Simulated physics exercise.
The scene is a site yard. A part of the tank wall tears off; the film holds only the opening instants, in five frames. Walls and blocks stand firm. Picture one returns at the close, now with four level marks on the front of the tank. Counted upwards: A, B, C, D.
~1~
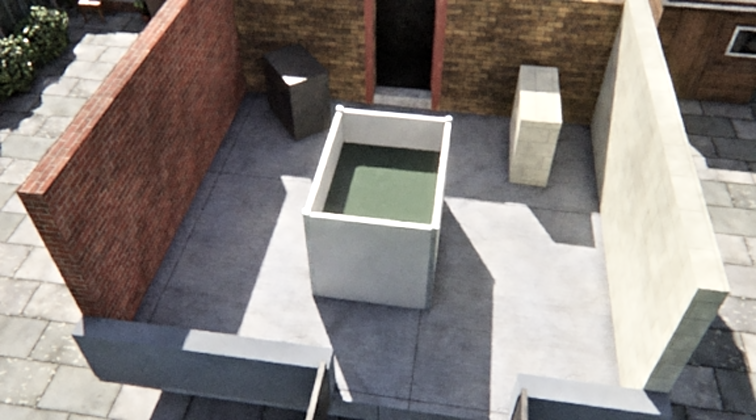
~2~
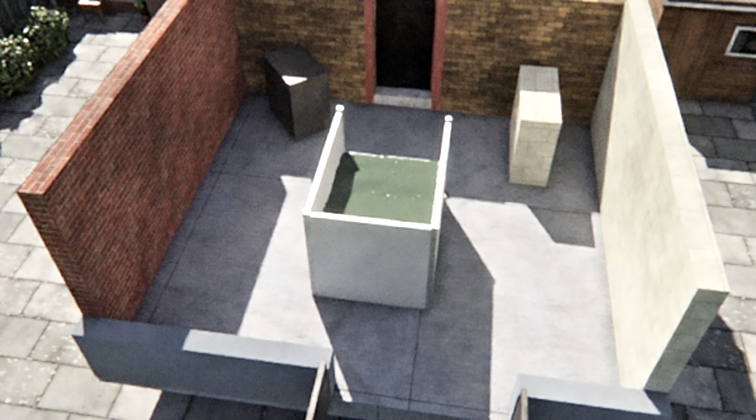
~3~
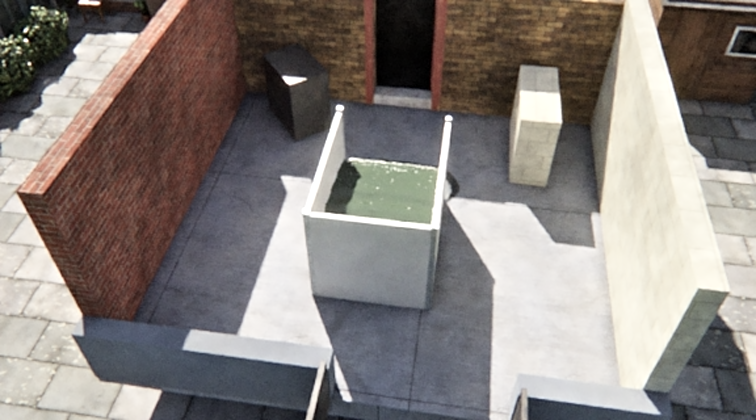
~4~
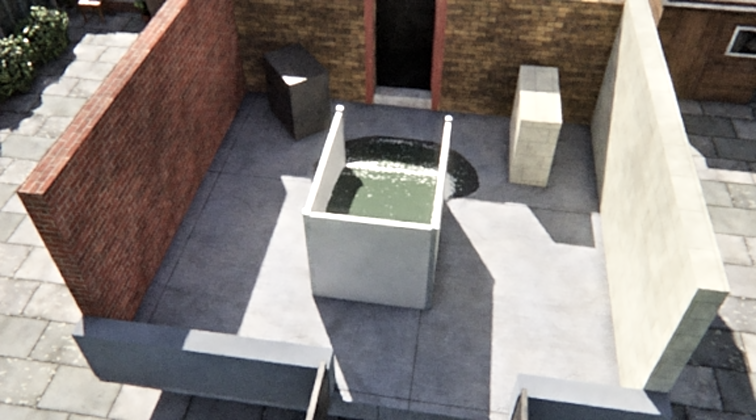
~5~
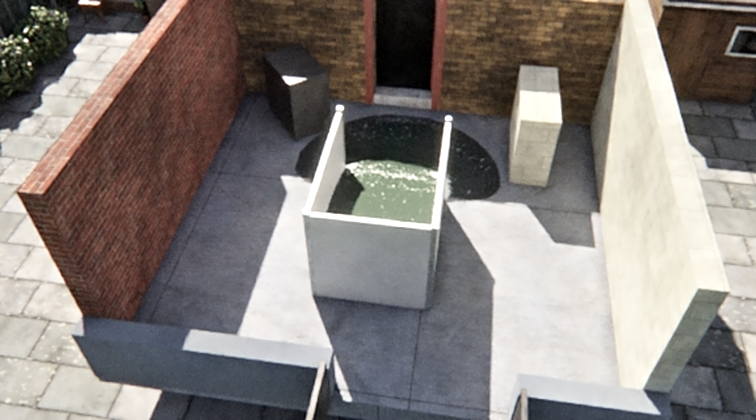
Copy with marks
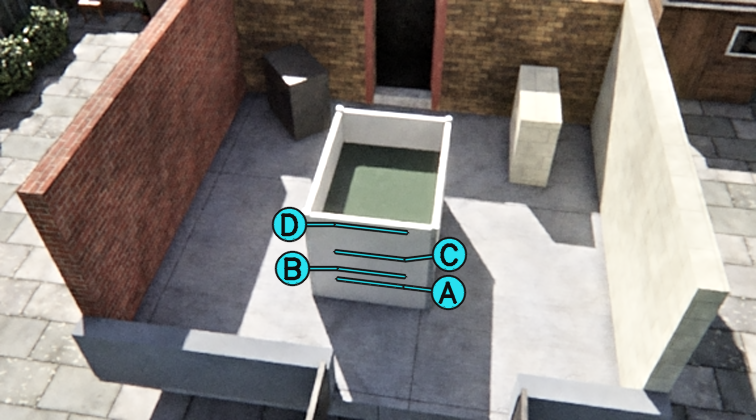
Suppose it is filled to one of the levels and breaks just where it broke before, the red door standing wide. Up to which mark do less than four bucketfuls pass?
Take A.
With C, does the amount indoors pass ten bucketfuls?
Yes.
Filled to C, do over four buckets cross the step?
Yes.
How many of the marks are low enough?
One of the four.
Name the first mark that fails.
That would be B.
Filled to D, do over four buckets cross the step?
Yes.
In cyan, A at (370, 282); B at (370, 272); C at (370, 255); D at (370, 228); from the bottom up A, B, C, D.
Choosing A, a splash gets over, under a bucket.
Choosing B, about 7 bucketfuls get in.
Choosing C, dozens of bucketfuls pour in.
Choosing D, dozens of bucketfuls pour in.
